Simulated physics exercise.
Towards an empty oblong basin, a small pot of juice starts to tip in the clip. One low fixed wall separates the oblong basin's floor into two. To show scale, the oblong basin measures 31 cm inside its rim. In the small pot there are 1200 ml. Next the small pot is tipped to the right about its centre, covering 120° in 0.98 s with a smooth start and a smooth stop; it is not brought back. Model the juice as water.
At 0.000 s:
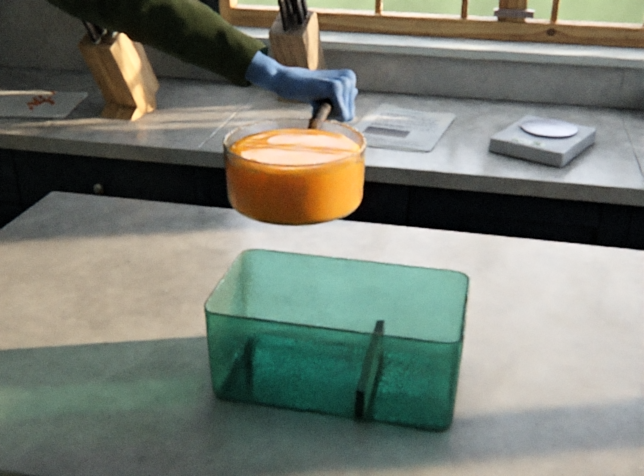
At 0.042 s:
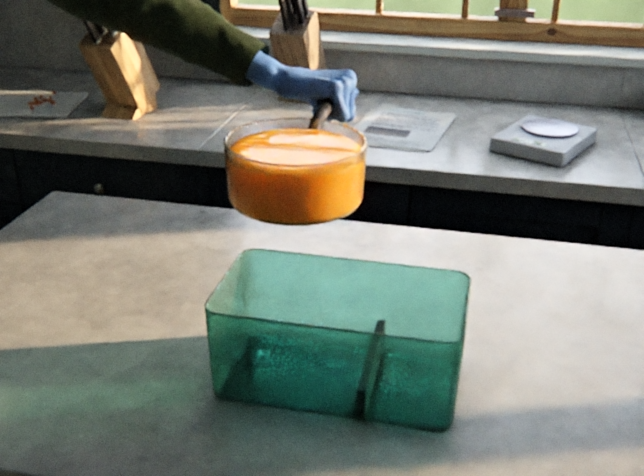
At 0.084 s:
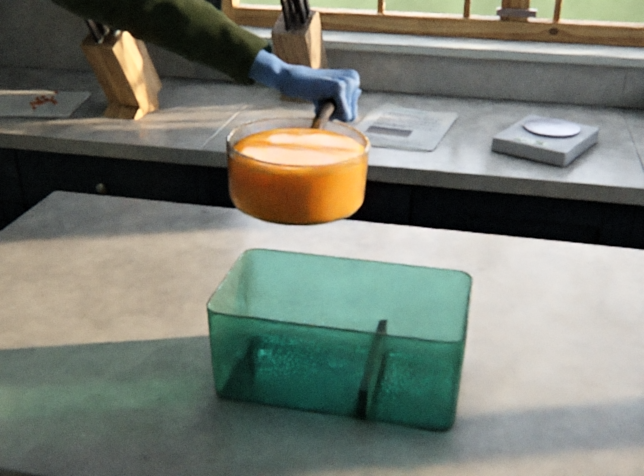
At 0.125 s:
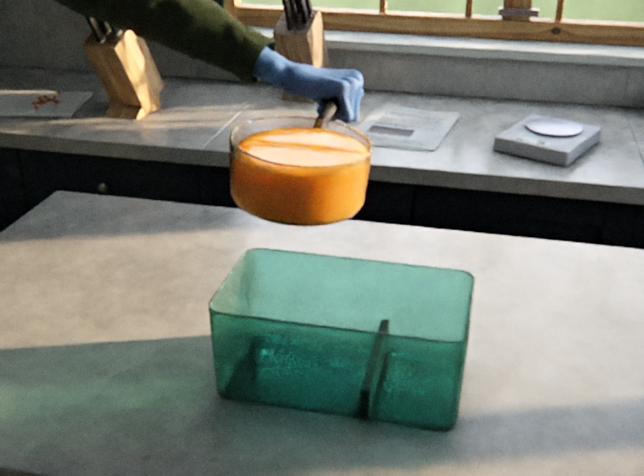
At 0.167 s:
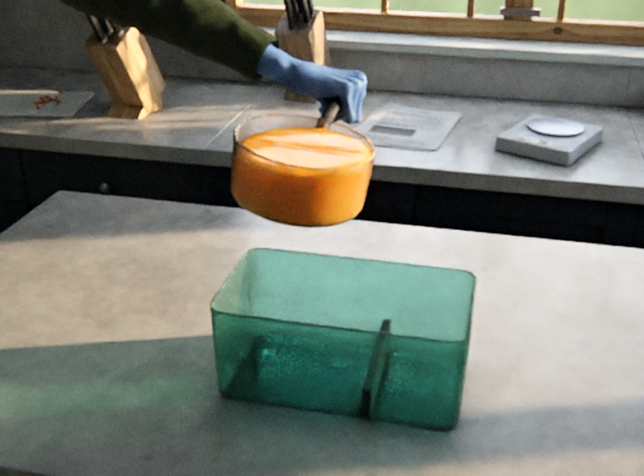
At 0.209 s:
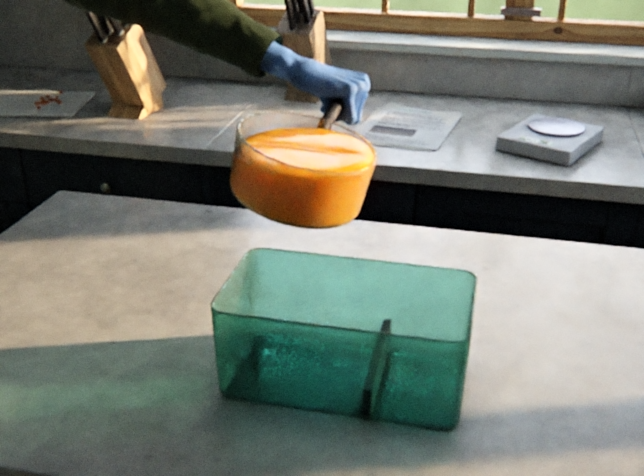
In a kitchen, a blue-gloved hand slowly tilting a small pot of orange juice rightward above an empty green oblong basin.
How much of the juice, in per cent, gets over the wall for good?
54 %.
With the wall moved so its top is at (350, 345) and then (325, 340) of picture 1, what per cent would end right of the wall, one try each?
In order, 75 and 90 per cent.
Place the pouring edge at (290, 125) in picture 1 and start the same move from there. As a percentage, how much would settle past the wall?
In that case roughly 25 per cent.
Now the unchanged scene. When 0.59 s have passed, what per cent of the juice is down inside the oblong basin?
About 20%.
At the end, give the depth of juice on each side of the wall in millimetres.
The left side settles near 18 mm and the right side near 38 mm.
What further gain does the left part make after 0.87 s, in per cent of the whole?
Around 22 in a hundred.
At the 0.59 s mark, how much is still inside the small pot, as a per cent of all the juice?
Some 38 % of it is still there.
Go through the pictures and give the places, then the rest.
The first picture shows tilt 0°; pouring edge (364, 148); surface from (232, 143) to (363, 154); the oblong basin's rim runs from (224, 279) to (467, 308); the wall's top is at (372, 353).
The second picture shows tilt 1°; pouring edge (365, 148); surface from (233, 142) to (364, 154).
The third picture shows tilt 2°; pouring edge (367, 150); surface from (235, 141) to (366, 155).
The fourth picture shows tilt 5°; pouring edge (370, 153); surface from (238, 141) to (369, 155).
The fifth picture shows tilt 8°; pouring edge (373, 157); surface from (241, 141) to (371, 156).
The sixth picture shows tilt 13°; pouring edge (375, 163); surface from (242, 141) to (375, 157).
After 0.59 s the tilt is 79° and 39 per cent is still to pour, 0 is left of the wall and 19 right of it.
After 0.87 s the tilt is 116° and 3 per cent is still to pour, 22 is left of the wall and 67 right of it.
After 1.16 s the tilt is 120° and 0 per cent is still to pour, 42 is left of the wall and 57 right of it.
After 1.48 s the tilt is 120° and 0 per cent is still to pour, 45 is left of the wall and 54 right of it.
In the end 45 per cent lies left of the wall, 54 right of it and 2 outside.
